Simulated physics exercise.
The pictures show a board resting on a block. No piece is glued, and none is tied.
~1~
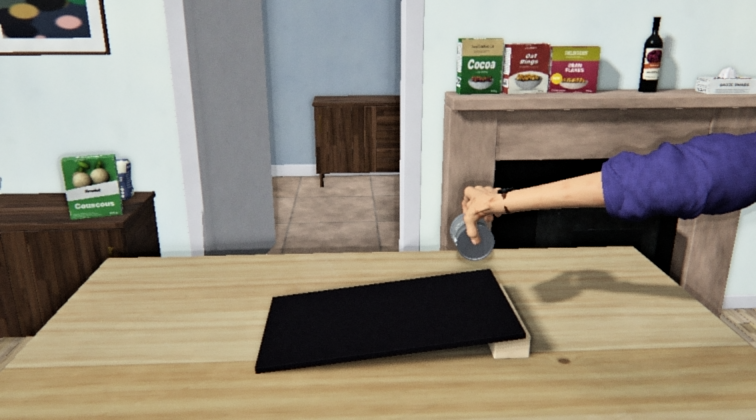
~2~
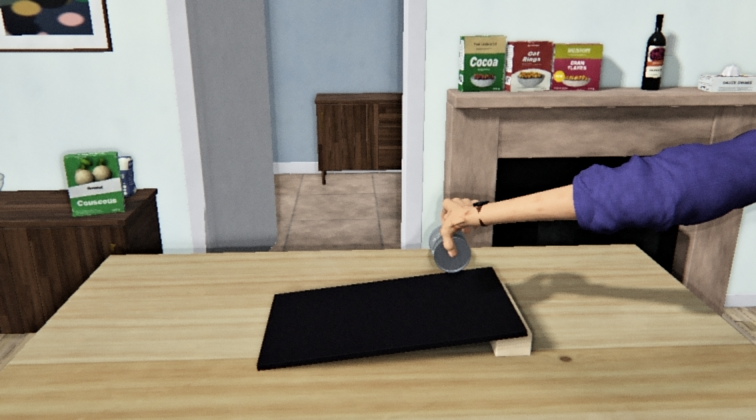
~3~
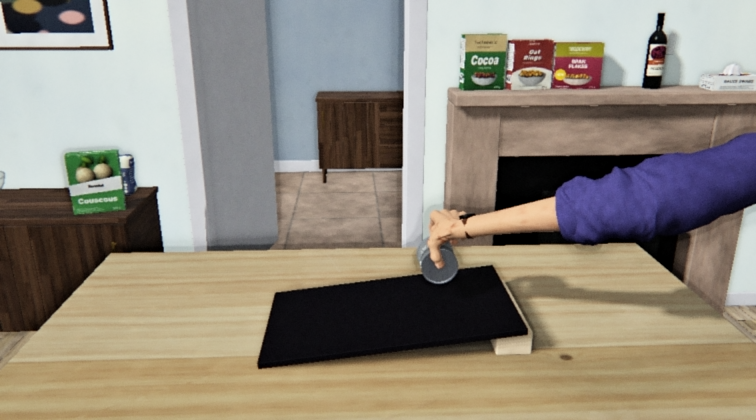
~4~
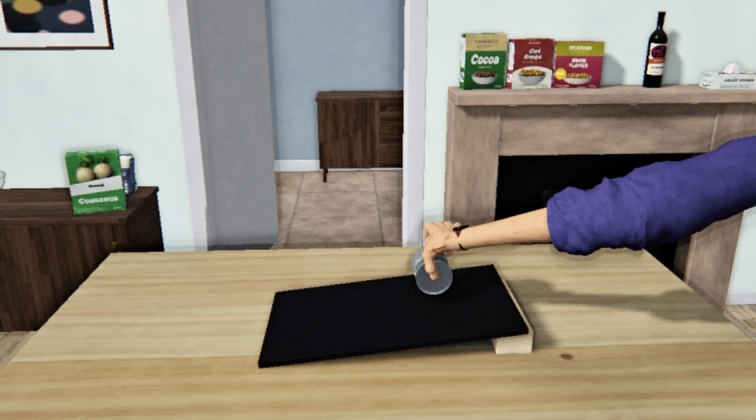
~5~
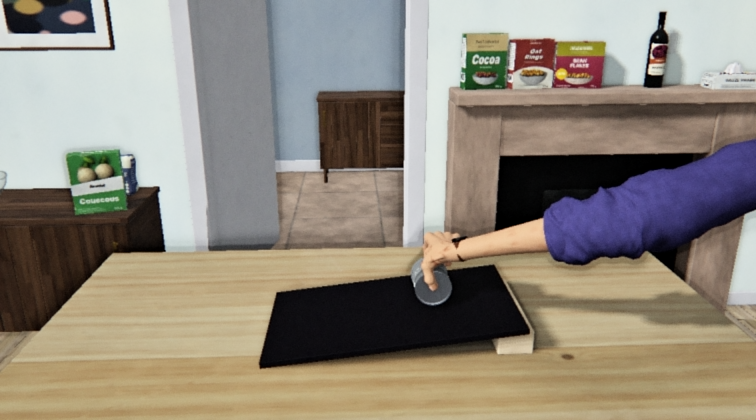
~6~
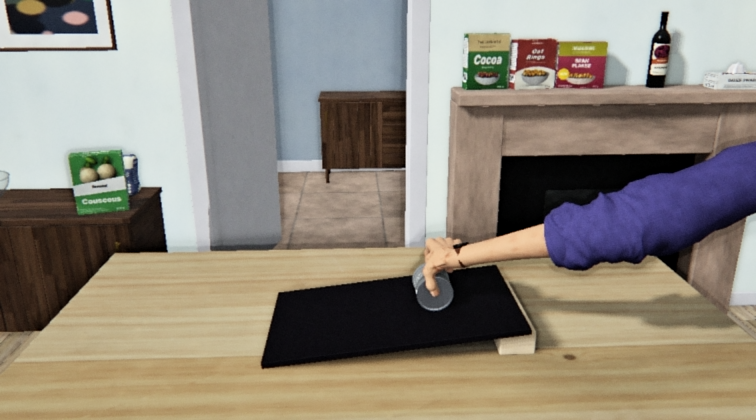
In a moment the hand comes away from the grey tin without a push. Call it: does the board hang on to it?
No, it goes down the board.
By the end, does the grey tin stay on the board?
Grey tin - gone from the top.
Then, 1.30 s past the last view, grey tin now off the board.
Then, 2.10 s past the last view, things are still on the move.
Finally, off the board, grey tin. The grey tin goes downhill.
